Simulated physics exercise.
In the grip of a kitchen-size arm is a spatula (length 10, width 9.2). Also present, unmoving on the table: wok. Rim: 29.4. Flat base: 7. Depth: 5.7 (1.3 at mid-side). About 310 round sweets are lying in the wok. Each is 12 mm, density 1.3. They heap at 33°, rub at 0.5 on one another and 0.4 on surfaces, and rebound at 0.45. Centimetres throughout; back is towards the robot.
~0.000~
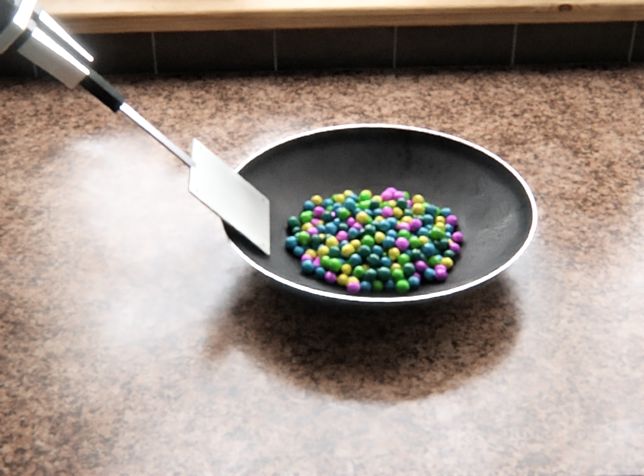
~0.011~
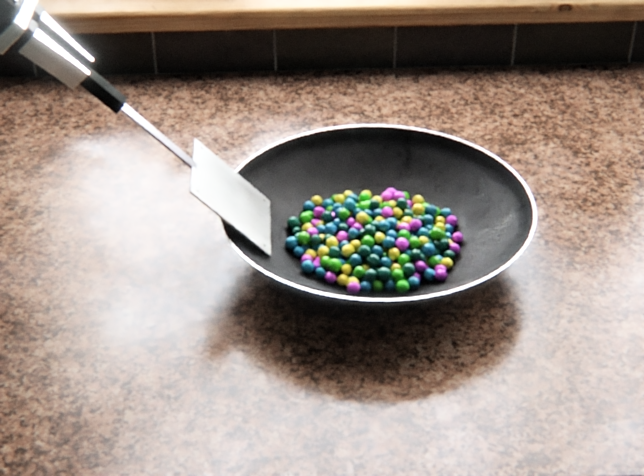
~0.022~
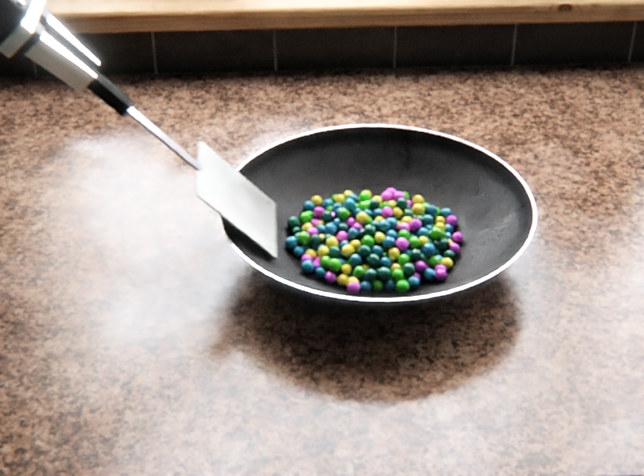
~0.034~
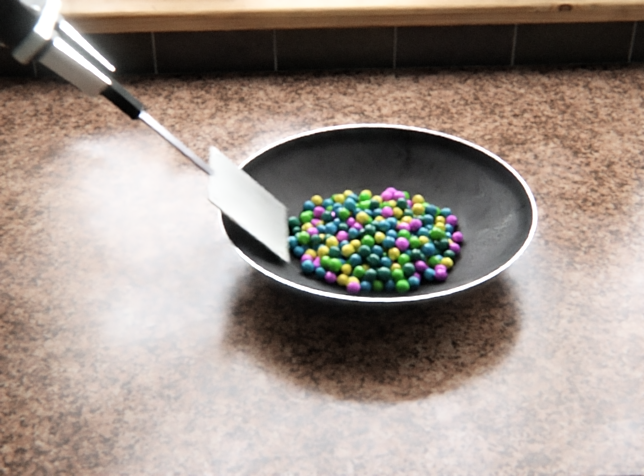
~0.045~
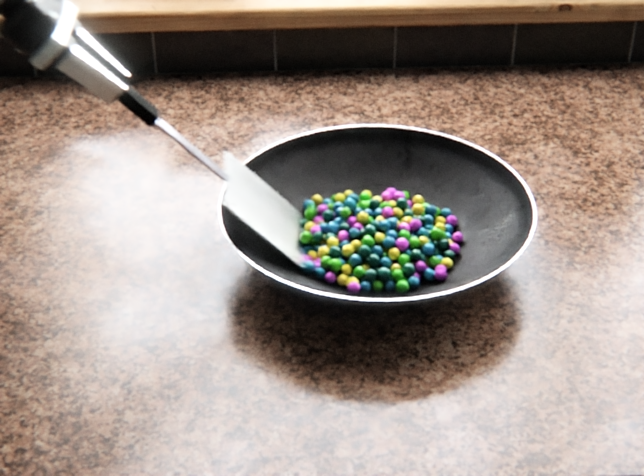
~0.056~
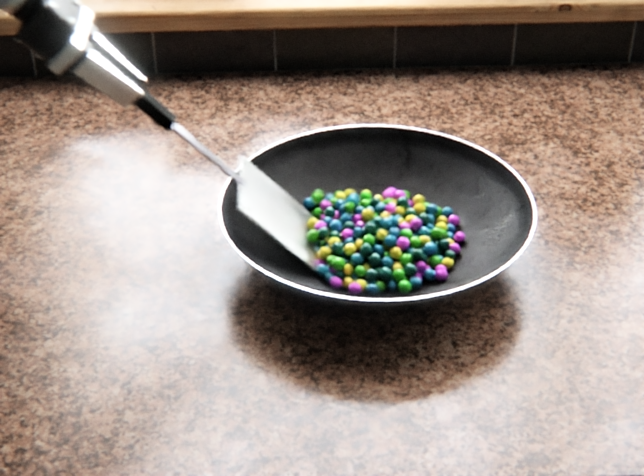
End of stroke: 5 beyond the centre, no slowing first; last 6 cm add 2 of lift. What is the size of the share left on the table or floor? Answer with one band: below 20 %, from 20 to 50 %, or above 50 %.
Below 20 %.
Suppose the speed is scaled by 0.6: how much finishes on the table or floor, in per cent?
0 %.
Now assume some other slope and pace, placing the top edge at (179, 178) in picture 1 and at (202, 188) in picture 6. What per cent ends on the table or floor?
Near 0 in a hundred.
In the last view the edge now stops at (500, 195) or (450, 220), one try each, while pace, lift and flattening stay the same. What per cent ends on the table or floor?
About 55 and 30 per cent.
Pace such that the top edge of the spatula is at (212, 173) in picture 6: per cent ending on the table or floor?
That share would be about 0 percent.
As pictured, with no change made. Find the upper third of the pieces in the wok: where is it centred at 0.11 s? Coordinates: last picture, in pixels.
I'd put it close to (412, 217).
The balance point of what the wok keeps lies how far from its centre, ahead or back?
Offset forward: Around 5.5 cm.
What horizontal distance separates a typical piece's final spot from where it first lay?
6 cm.
By 0.08 s, sloping 47°, highest piece 7 above the table; 308 in the wok.
By 0.11 s, sloping 47°, highest piece 9 above the table; 308 in the wok.
By 0.33 s, sloping 47°, highest piece 8 above the table; 278 in the wok, 13 on the table or floor, 17 on the blade or in flight.
By 1.38 s, sloping 47°, highest piece 6 above the table; 277 in the wok, 31 on the table or floor.
Final count, 277 in the wok, 31 on the table or floor. That is 10 % on the table or floor.
